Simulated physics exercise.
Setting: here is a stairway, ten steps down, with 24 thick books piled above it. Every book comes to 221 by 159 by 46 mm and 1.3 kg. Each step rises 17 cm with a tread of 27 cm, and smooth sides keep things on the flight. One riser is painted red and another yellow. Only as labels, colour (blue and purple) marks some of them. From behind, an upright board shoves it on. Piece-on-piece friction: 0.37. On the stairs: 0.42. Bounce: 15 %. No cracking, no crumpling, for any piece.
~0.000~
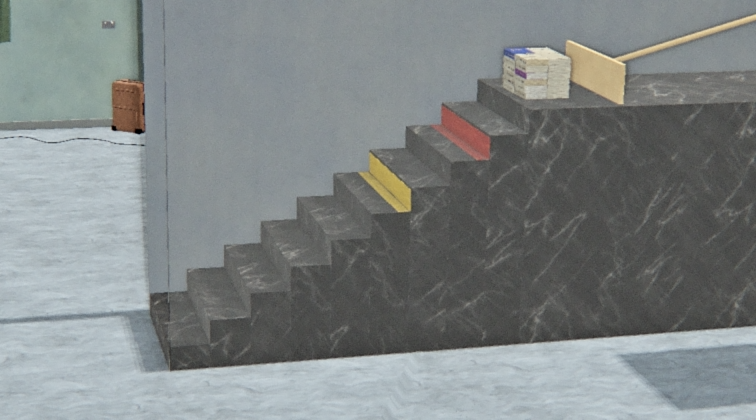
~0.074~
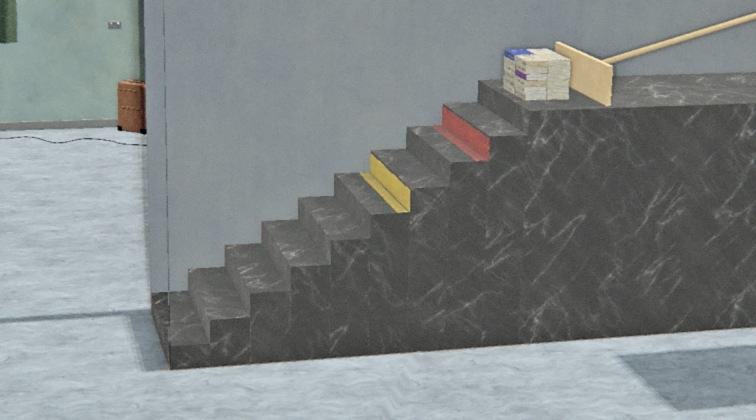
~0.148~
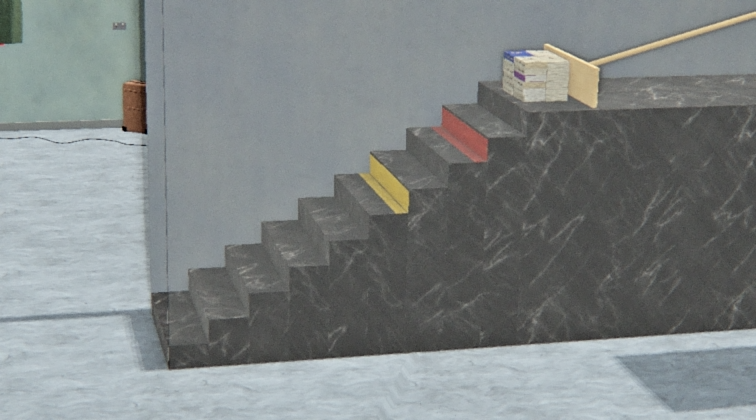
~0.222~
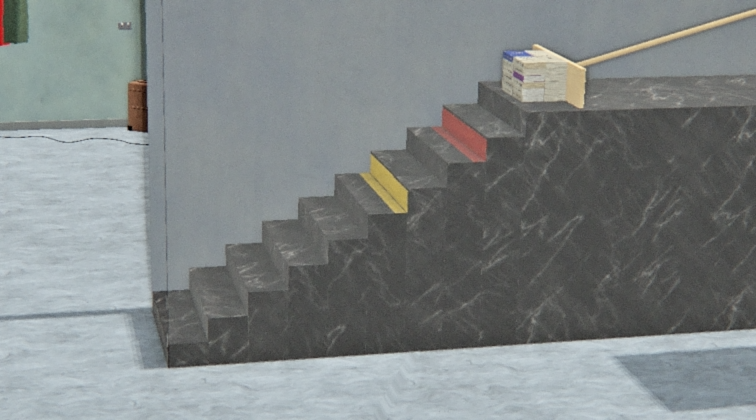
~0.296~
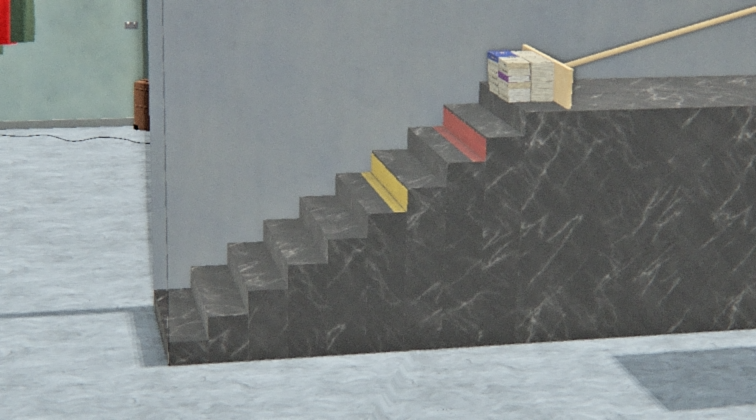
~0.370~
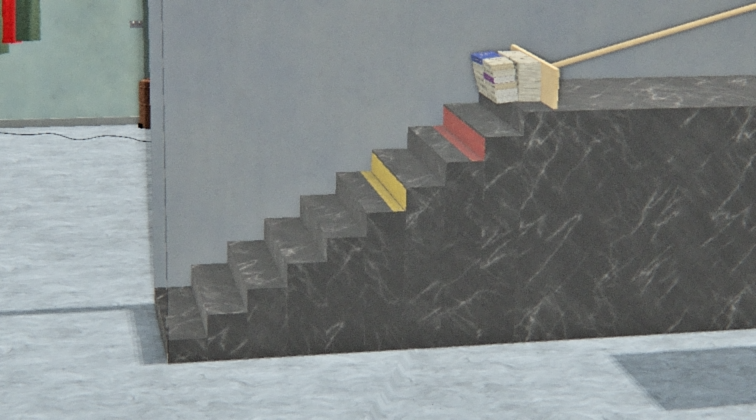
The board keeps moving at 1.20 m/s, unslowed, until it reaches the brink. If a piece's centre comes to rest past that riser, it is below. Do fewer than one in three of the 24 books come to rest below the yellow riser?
I'd say the portion runs past a third.
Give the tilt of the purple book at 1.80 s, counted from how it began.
Something like 180°, more or less.
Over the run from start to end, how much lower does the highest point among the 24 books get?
I'd put it at around 40 cm.
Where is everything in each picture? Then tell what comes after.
In the first frame (pixels give the middle of a visible side; the camera moves round a little), board (623, 73) 66 cm from the edge; red riser, near end, (478, 156); yellow riser, near end, (399, 208); purple book (537, 76); blue book (520, 51); none has stirred.
In the second frame, board (610, 74) 57 cm from the edge; purple book (537, 77).
In the third frame, board (597, 76) 48 cm from the edge; purple book (536, 79).
In the fourth frame, board (583, 77) 39 cm from the edge; purple book (534, 79) 6 mm from its place; movement in 16 of them.
In the fifth frame, board (571, 77) 31 cm from the edge; blue book (503, 54) 13 cm from its place; purple book (519, 79) 12 cm from its place; movement in 24 of them.
In the sixth frame, board (557, 77) 22 cm from the edge; red riser, near end, (473, 157); yellow riser, near end, (395, 207); blue book (487, 55) 5° from how it stood; purple book (505, 80) 5° from how it stood; movement in 24 of them.
After 0.54 s, none of the 24 books below the yellow riser, 24 disturbed; blue book 33° from how it stood, 17 cm lower; purple book 28° from how it stood, 16 cm lower.
After 0.92 s, 5 of the 24 books below the yellow riser; purple book on its side; blue book on its side.
After 1.80 s, 16 of the 24 books below the yellow riser; purple book upside down; blue book 1.39 m lower.
In the end (5.1 s), 16 of the 24 books below the yellow riser; purple book upside down; blue book 1.39 m lower. That is 67 per cent. From the last view, middles, purple book near (373, 197), blue book near (255, 266).
